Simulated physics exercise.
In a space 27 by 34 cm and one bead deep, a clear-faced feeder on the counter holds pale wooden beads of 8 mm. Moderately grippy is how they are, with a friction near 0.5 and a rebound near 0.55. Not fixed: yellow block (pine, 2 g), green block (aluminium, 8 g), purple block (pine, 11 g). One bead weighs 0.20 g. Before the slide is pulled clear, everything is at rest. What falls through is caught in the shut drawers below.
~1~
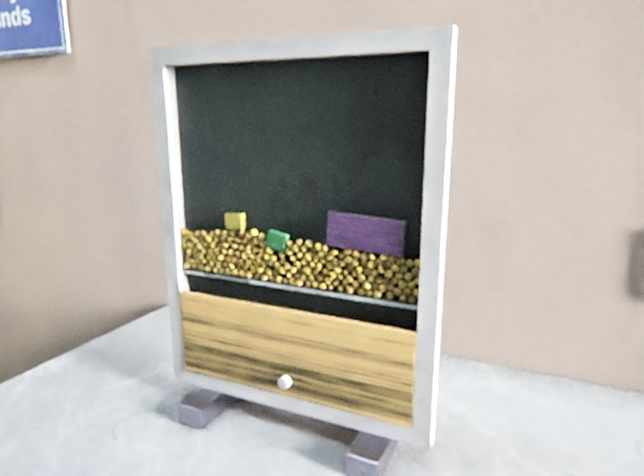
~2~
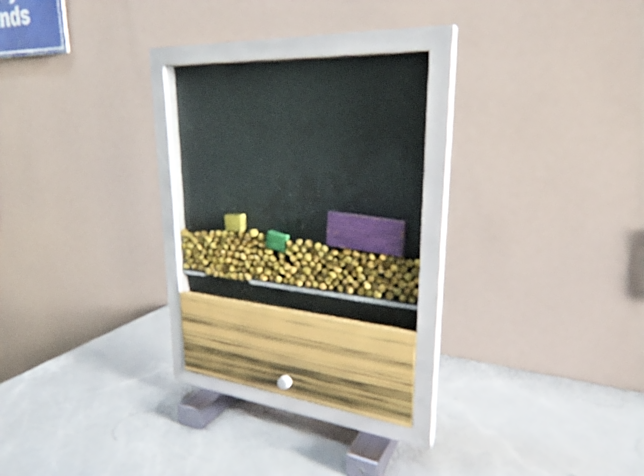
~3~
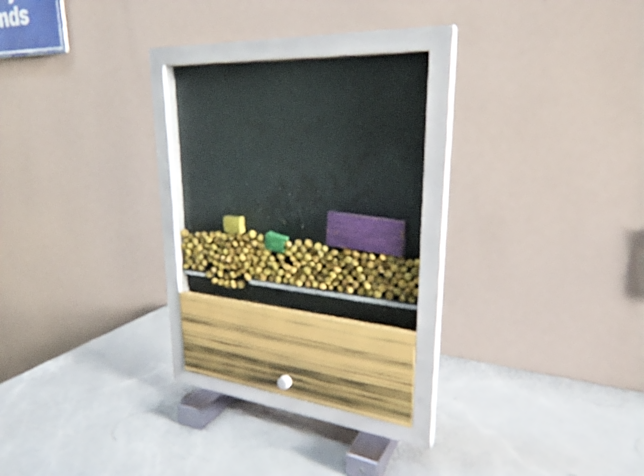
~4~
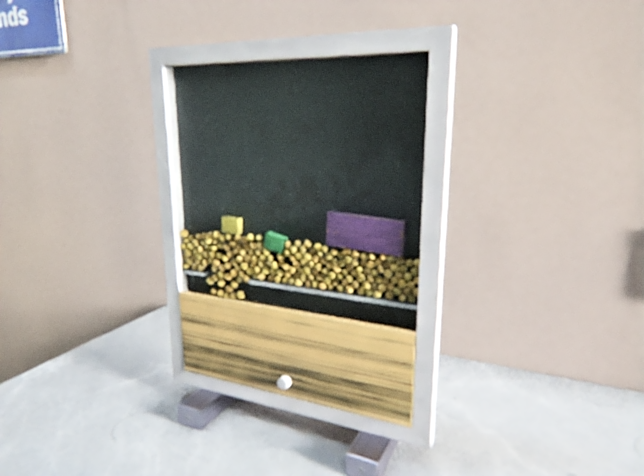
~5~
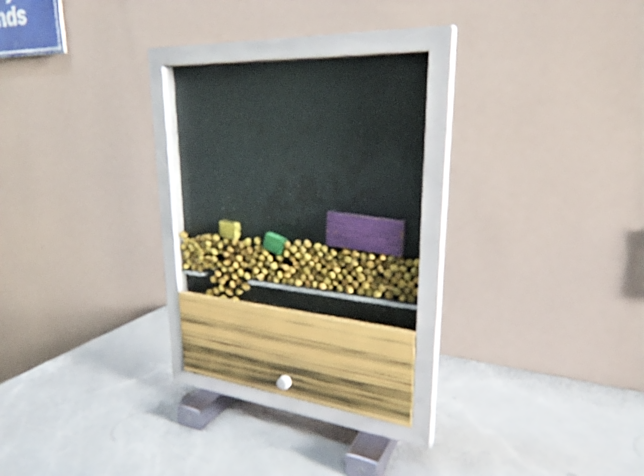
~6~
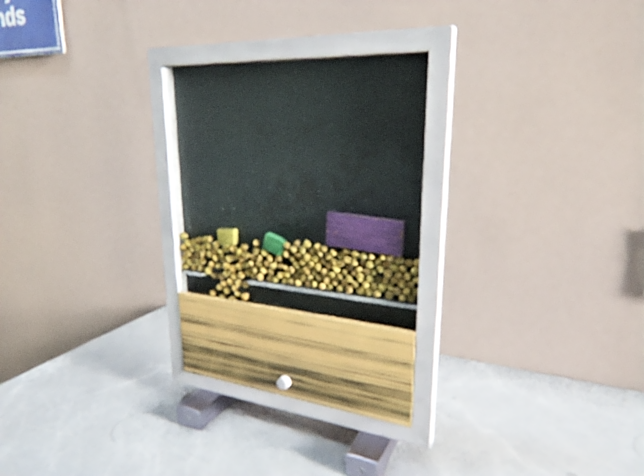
On a pale counter, an upright clear-faced feeder holds a bed of small golden beads with yellow, green and purple blocks resting on top. Beads start dropping through a gap at the lower left, bunching above the wooden drawer front, while the yellow and green blocks shift slightly and the purple one barely moves.
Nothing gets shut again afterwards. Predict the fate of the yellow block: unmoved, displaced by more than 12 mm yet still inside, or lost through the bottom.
Lost through the bottom.
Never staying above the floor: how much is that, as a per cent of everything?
Around 45 percent.
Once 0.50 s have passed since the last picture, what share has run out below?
Roughly 40 %.
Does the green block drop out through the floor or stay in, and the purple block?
Green block gone, purple block still there.
Then, 0.15 s later than the last picture, 30 % are out; yellow block below the floor; green block moved 2.2 cm tilted 39°; purple block moved 0.0 cm.
Then, 0.50 s later than the last picture, 40 % are out; yellow block below the floor; green block moved 7.8 cm tilted 13°; purple block moved 0.0 cm.
Then, 1.20 s later than the last picture, 45 % are out; yellow block below the floor; green block below the floor; purple block moved 0.0 cm.
At rest 1.4 s after the last picture, 45 % are out; yellow block below the floor; green block below the floor; purple block moved 0.0 cm.
